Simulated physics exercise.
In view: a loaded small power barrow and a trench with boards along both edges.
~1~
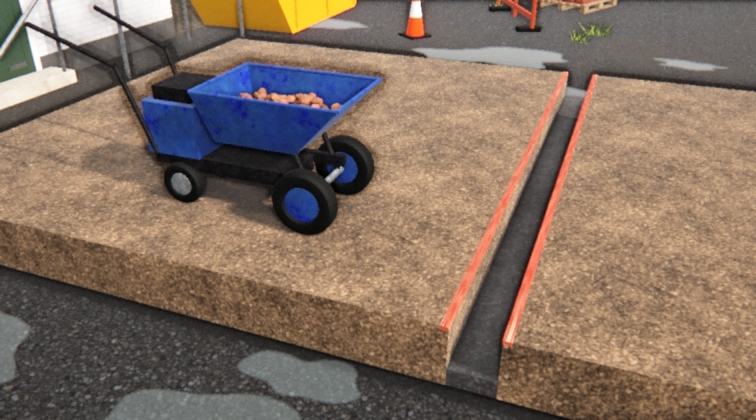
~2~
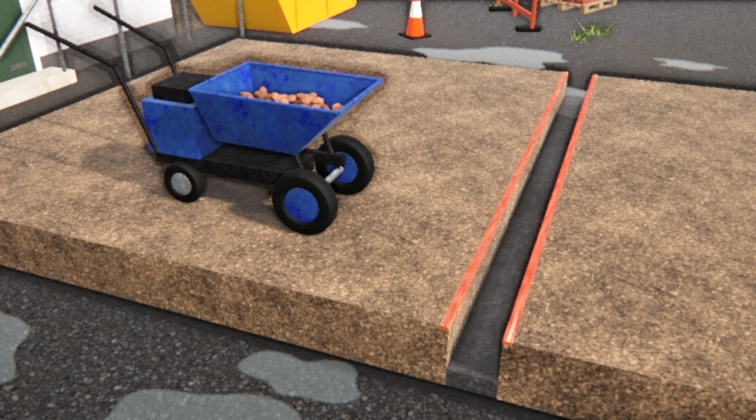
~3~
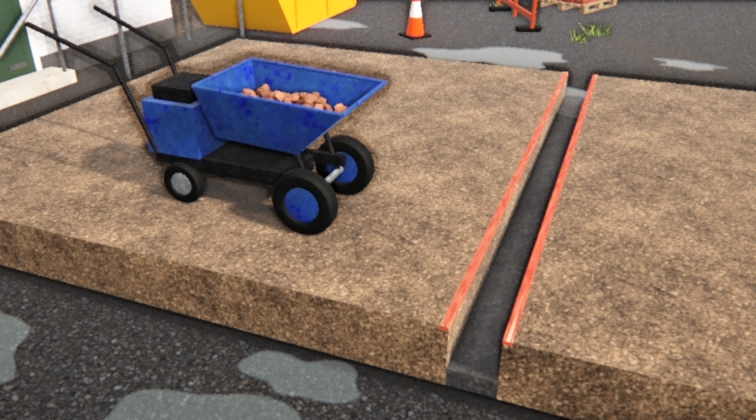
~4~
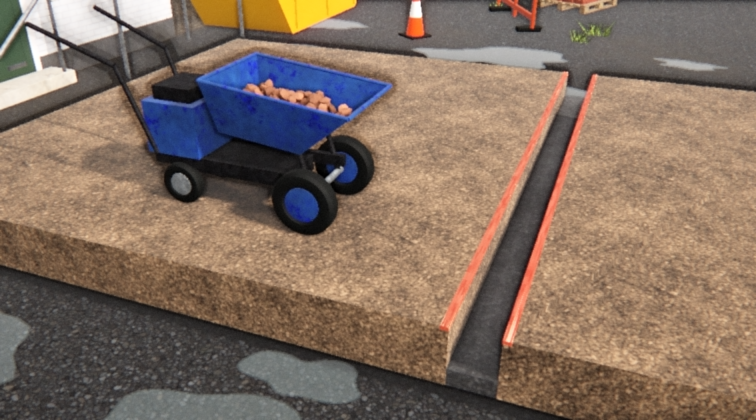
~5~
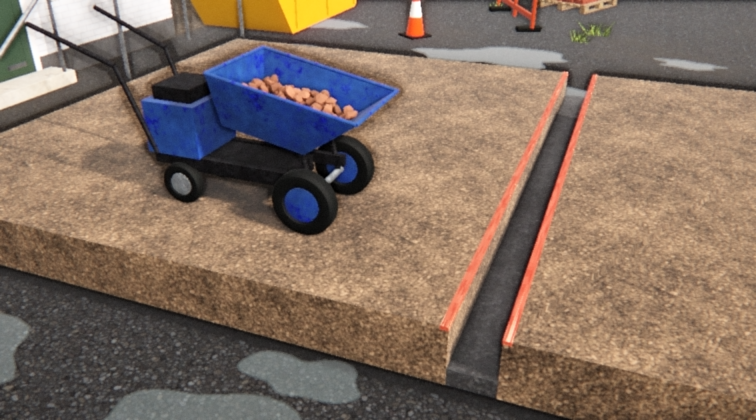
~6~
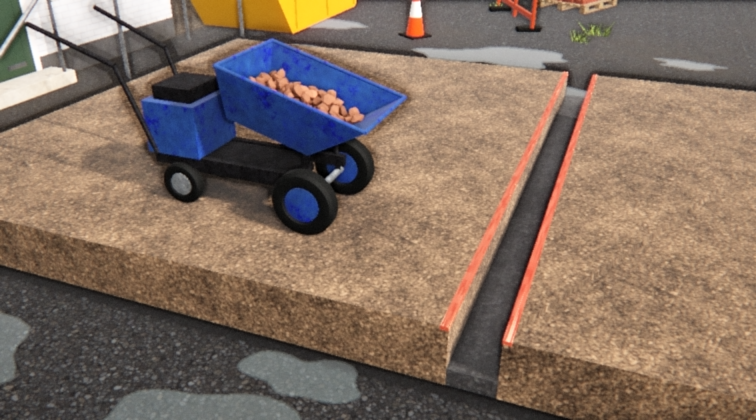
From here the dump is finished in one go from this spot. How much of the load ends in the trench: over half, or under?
In the trench: Under half.
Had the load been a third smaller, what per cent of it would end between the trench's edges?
It comes to 10 per cent or so.
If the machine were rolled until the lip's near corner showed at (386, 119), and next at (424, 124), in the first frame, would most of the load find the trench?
First most of it, then more than half.
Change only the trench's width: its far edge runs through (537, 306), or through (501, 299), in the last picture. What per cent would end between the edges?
Roughly 20 per cent, and 20 per cent.
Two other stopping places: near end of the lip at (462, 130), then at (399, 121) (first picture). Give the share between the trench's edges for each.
Roughly 0 per cent, and 100 per cent.
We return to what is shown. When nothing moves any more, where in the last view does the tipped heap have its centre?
Close to (463, 232).
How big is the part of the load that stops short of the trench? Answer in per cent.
Near 55 %.
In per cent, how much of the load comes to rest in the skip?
Roughly 20 in a hundred.
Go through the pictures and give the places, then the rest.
In the first picture, lip of the skip at (337, 112), level; top of the load at (285, 111), lumps of rubble; first edge of the trench at (462, 290); far edge at (520, 303), the trench under half as wide as the skip, and about as deep as wide.
In the second picture, lip of the skip at (338, 113), level; top of the load at (277, 99).
In the third picture, lip of the skip at (342, 116), tipped barely; top of the load at (271, 103).
In the fourth picture, lip of the skip at (348, 120), tipped a little; top of the load at (268, 101).
In the fifth picture, lip of the skip at (356, 125), tipped a little; top of the load at (264, 90).
In the sixth picture, lip of the skip at (365, 133), tipped clearly; top of the load at (272, 85); first edge of the trench at (462, 290); far edge at (520, 303).
Soon, skip tipped steeply; all in the skip.
A while on, skip tipped steeply; most in the skip; about a quarter short of the trench.
Towards the end, skip tipped right over; about a quarter in the skip; about two thirds short of the trench; about a quarter in or heaped over the trench.
Finally, skip tipped right over; about a quarter in the skip; about half short of the trench; about a quarter in or heaped over the trench; none beyond it.
